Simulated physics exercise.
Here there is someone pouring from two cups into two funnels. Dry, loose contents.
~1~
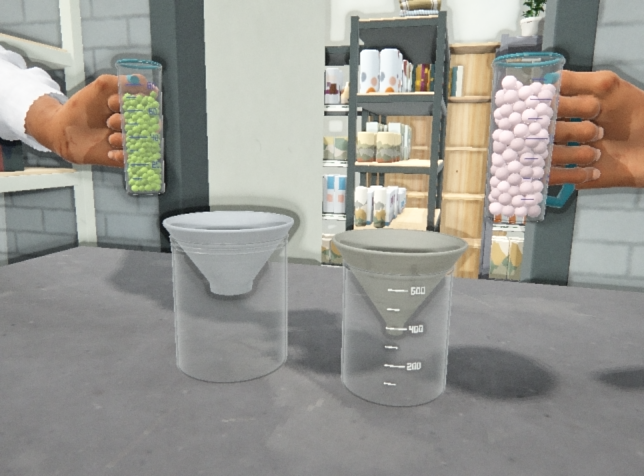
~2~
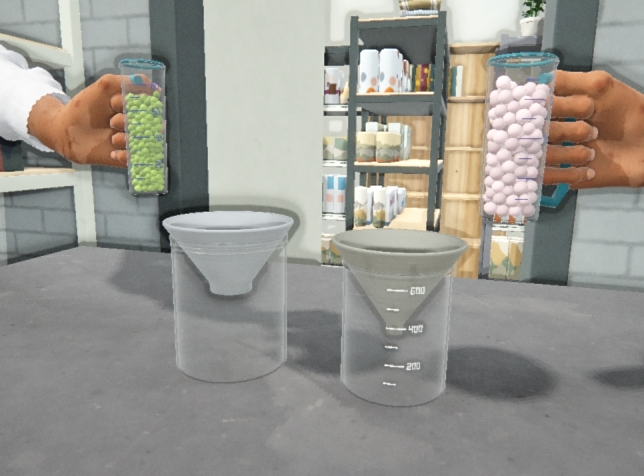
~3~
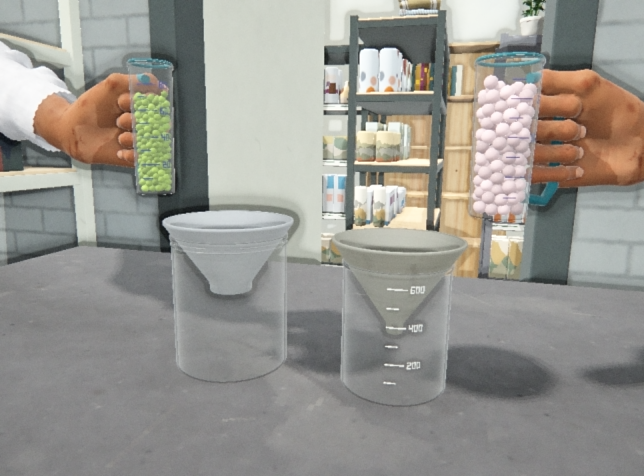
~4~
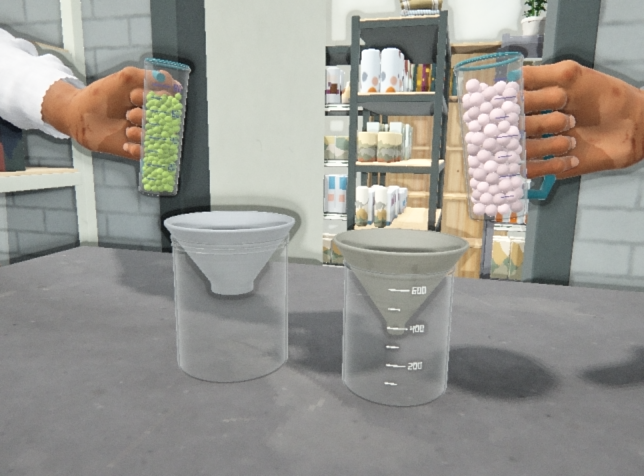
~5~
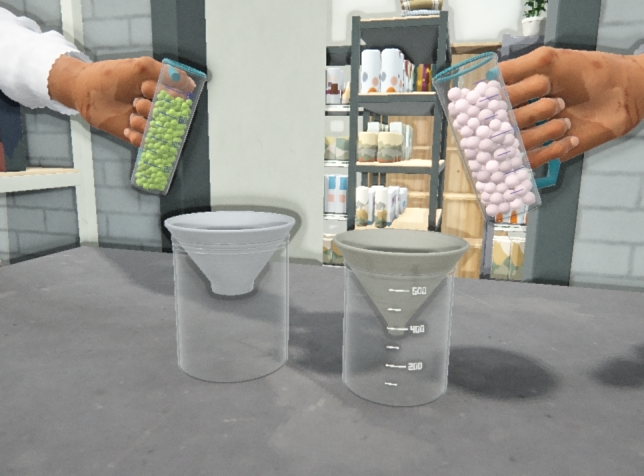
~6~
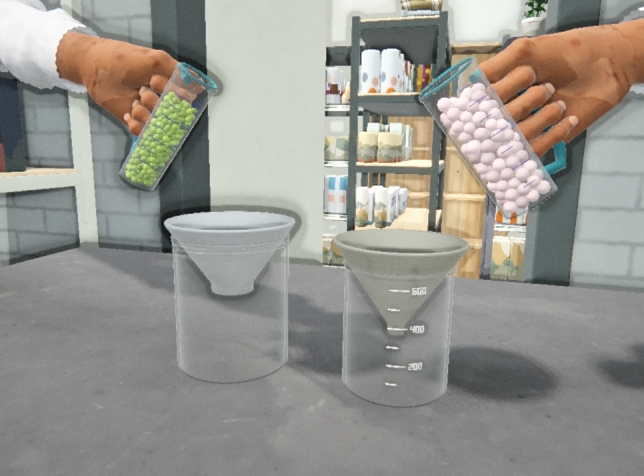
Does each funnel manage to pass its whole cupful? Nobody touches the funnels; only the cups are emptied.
Left funnel: Yes; right: No, it clogs.
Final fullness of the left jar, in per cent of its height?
About 10 %.
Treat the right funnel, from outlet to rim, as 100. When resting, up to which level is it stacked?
Height reading: Around 85 per cent.
Then, 0.40 s past the last view, left, all still in the cup; right, all still in the cup.
Then, 0.74 s past the last view, left, nearly all still in the cup, a stray few in or over the funnel; right, most still in the cup, a small part in or over the funnel.
Then, 1.04 s past the last view, left, about half still in the cup, about a quarter in or over the funnel, a small part down in the jar; right, about a quarter still in the cup, most in or over the funnel, a stray few down in the jar.
Finally, left, all down in the jar; right, nearly all stuck in the funnel, a stray few down in the jar.
